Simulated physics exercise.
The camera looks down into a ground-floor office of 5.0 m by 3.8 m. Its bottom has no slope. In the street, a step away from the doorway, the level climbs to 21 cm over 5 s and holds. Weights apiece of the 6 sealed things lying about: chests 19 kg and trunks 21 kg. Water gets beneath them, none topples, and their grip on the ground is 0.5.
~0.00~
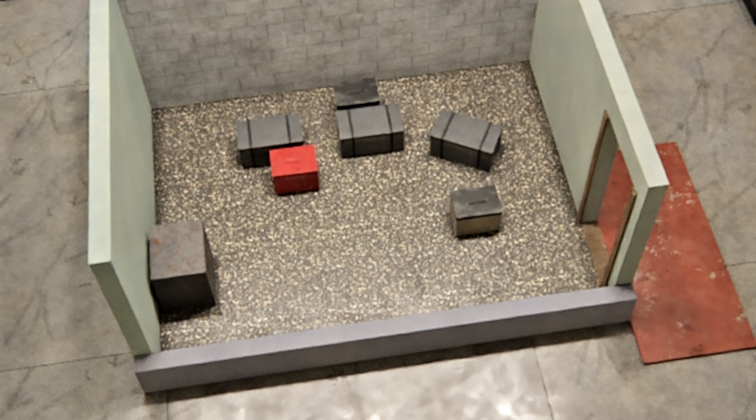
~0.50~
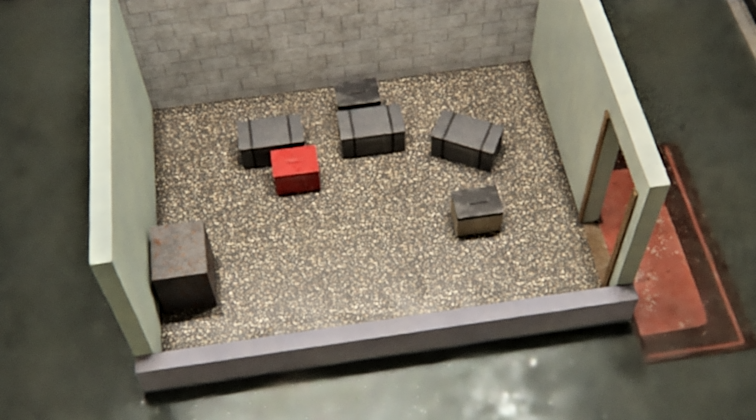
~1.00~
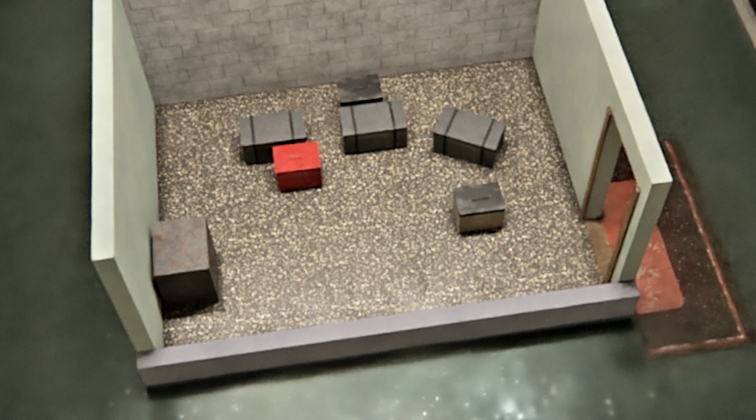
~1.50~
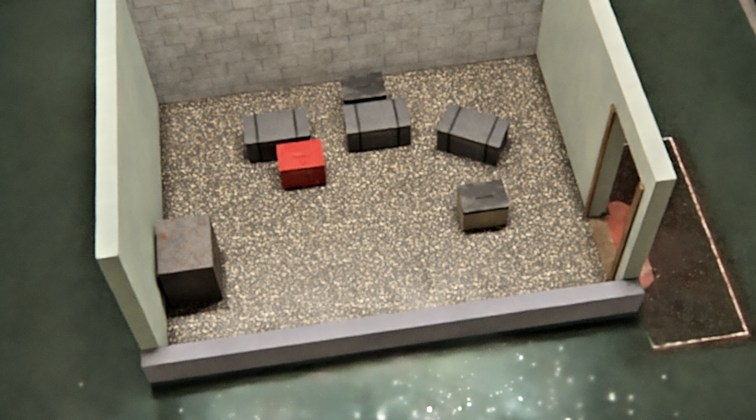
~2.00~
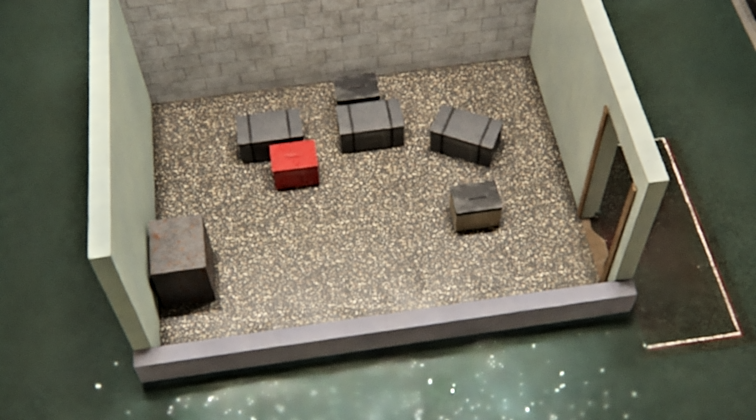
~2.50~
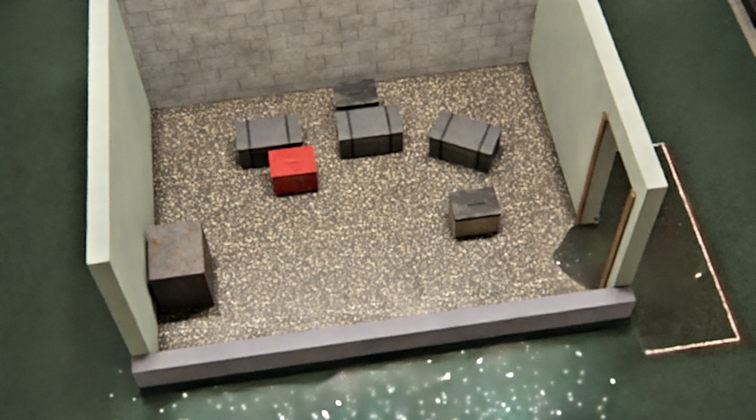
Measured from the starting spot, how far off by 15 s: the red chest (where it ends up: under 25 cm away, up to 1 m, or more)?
The red chest holds its place.
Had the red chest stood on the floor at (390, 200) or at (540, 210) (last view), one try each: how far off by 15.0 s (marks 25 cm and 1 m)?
In that order: It barely shifts; it holds its place.
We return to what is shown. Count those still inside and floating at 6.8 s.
I count 0.
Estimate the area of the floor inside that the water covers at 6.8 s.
Roughly 11.0 m2.
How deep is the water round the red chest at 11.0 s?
About 6 cm.
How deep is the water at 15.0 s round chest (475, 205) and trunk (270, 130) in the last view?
Roughly 8 and 8 cm.
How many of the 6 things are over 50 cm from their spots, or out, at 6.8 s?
By then 0.
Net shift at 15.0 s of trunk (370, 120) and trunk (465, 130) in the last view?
In that order: 30 cm, 5 cm.
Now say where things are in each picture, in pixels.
The red chest at (293, 160), on the bottom; 0.0 m2 under water; 0 of 6 have shifted, in the first picture.
The red chest at (294, 161), on the bottom; 0.0 m2 under water; 0 of 6 have shifted, in the second picture.
The red chest at (297, 157), on the bottom; water covers 0.0 m2; 0 of 6 have shifted, in the third picture.
The red chest at (300, 155), on the bottom; 0.0 m2 under water; 0 of 6 have shifted, in the fourth picture.
The red chest at (293, 155) rests on the ground; 0.0 m2 under water; 0 of 6 have shifted, in the fifth picture.
The red chest at (292, 161), on the bottom; water covers 0.2 m2; 0 of 6 have shifted, in the sixth picture.
After 3.5 s the red chest is near (292, 161), 0.0 m from its start, aground; 0 afloat.
After 6.8 s the red chest is near (292, 161), 0.0 m from its start, aground; 0 afloat.
After 11.0 s the red chest is near (292, 161), 0.0 m from its start, aground; 0 afloat.
After 15.0 s the red chest is near (292, 161), 0.0 m from its start, aground; 3 afloat.
